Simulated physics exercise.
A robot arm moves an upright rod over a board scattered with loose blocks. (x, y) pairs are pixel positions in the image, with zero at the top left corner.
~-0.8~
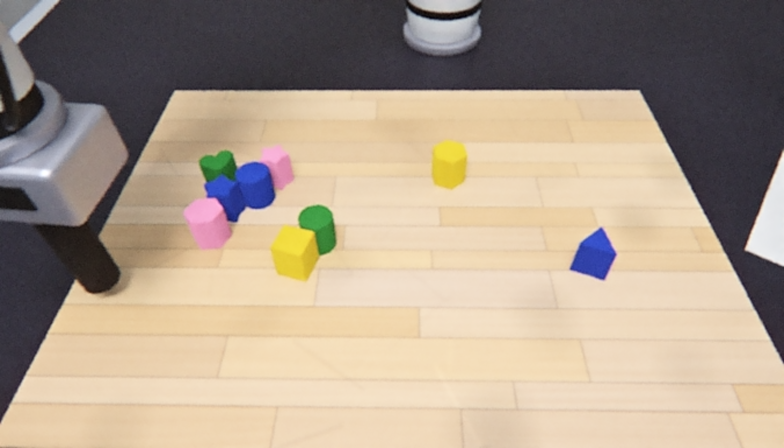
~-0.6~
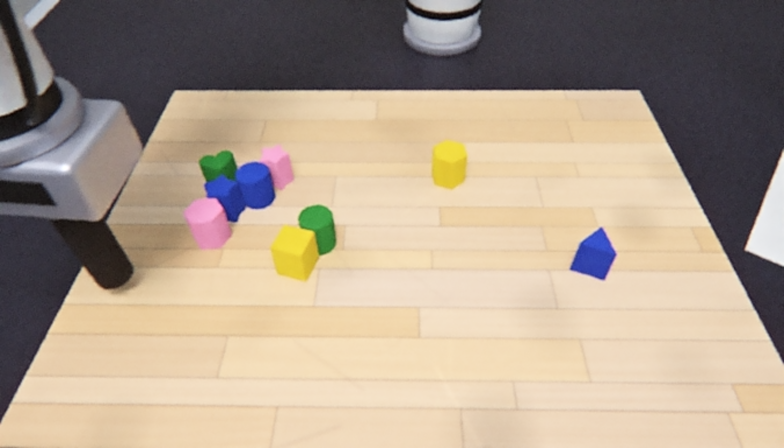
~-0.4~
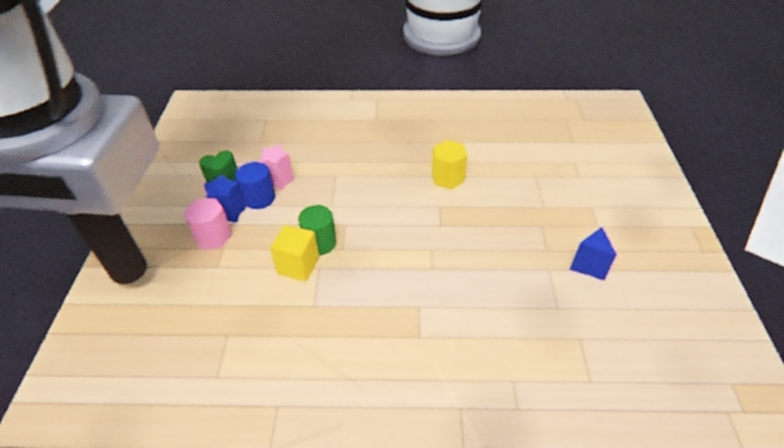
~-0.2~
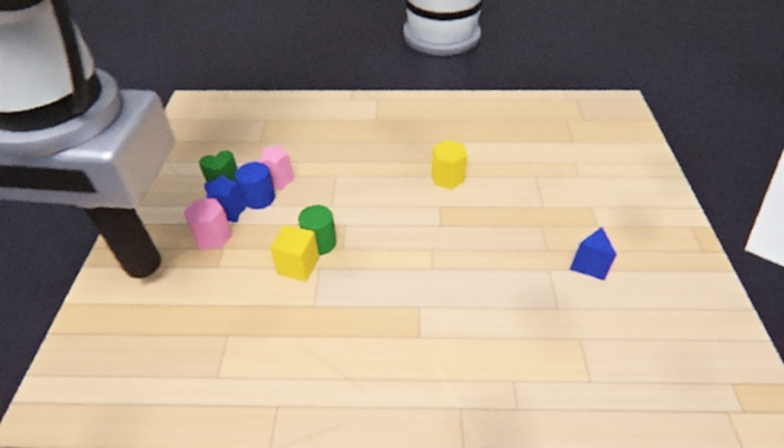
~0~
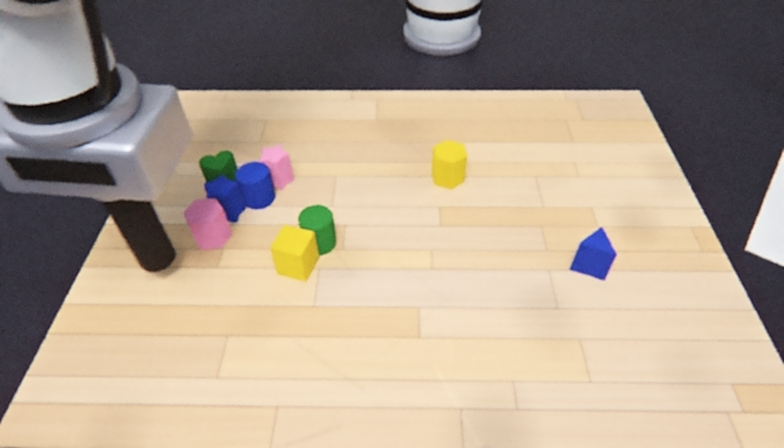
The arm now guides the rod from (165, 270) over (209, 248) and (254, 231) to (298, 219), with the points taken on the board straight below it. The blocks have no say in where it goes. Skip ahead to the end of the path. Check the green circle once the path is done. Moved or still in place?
Left in place.
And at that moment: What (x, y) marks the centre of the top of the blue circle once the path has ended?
Around pixel (261, 155).
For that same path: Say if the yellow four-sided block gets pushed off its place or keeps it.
Not moved.
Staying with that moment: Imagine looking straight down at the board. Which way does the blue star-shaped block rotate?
The blue star-shaped block rotates counterclockwise.
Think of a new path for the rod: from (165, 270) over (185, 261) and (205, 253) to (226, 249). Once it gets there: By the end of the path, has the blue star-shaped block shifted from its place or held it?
It moves.
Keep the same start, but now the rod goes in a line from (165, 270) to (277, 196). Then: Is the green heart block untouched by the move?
No, I don't think so.
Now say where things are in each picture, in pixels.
Lower end of the rod at (102, 279), tops of blocks, pink hexagon at (203, 210), blue star-shaped block at (220, 186), blue circle at (252, 172), yellow four-sided block at (292, 240), green circle at (315, 216), in the first picture.
Rod at (115, 275), blocks as before, in the second picture.
Rod at (129, 270), blocks as before, in the third picture.
Rod at (143, 265), blocks as before, in the fourth picture.
Rod at (158, 259), pink hexagon at (203, 210), blue star-shaped block at (220, 186), blue circle at (252, 172), yellow four-sided block at (292, 240), green circle at (315, 216), in the fifth picture.
The first path, step by step. One third of the way, rod at (205, 236); pink hexagon at (218, 197), turned 35° anticlockwise; blue star-shaped block at (224, 175), turned 20° clockwise; blue circle at (257, 167).
Two thirds of the way, rod at (250, 219); pink hexagon at (249, 180), turned 80° anticlockwise; blue star-shaped block at (230, 165), turned 25° anticlockwise; blue circle at (262, 157).
At the end, rod at (295, 207); pink hexagon at (258, 177), turned 125° anticlockwise; blue star-shaped block at (231, 165), turned 30° anticlockwise; blue circle at (261, 155); yellow four-sided block not moved; green circle not moved.
